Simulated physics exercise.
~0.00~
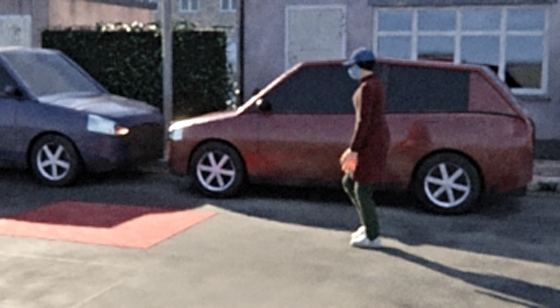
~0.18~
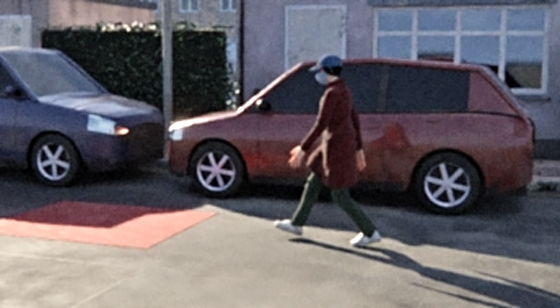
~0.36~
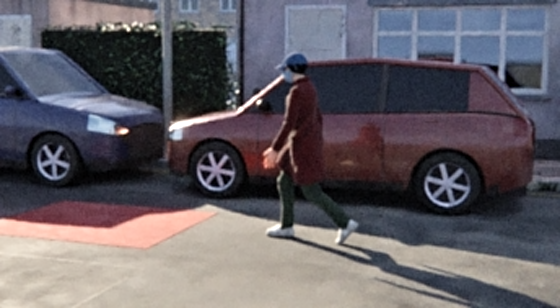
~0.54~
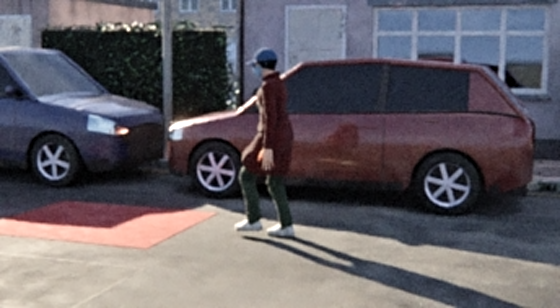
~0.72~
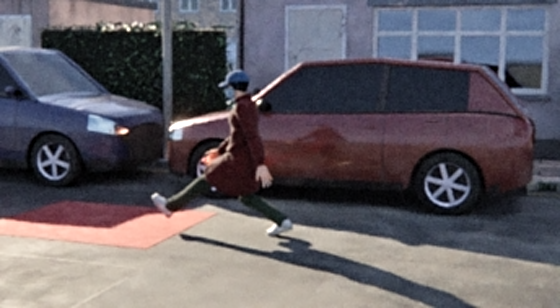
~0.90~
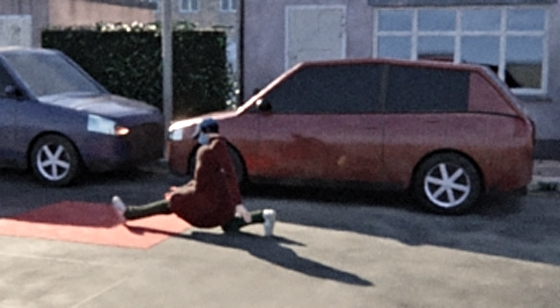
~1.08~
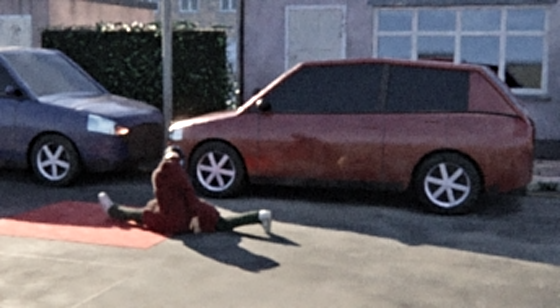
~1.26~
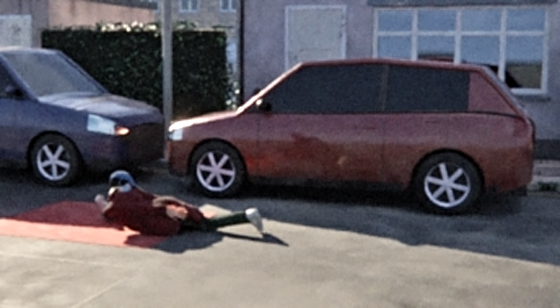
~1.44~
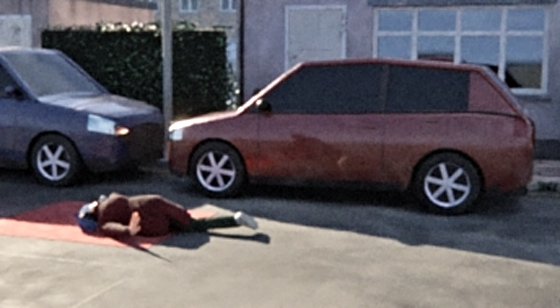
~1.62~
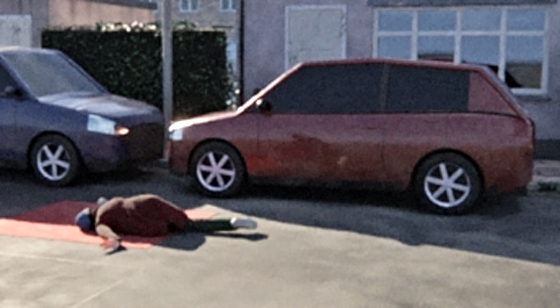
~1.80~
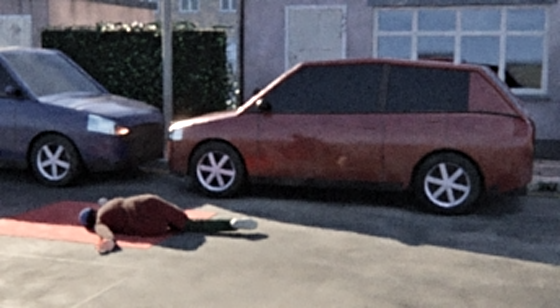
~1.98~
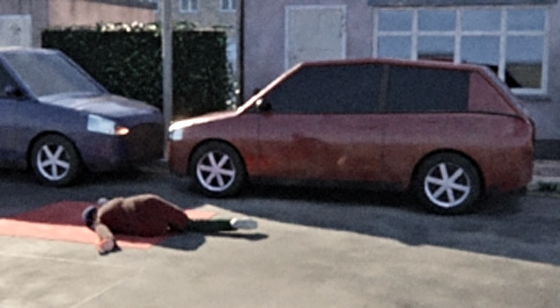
A shopper in a dark red coat walking left past parked cars, striding low into a split, then slumping motionless across a red mat.
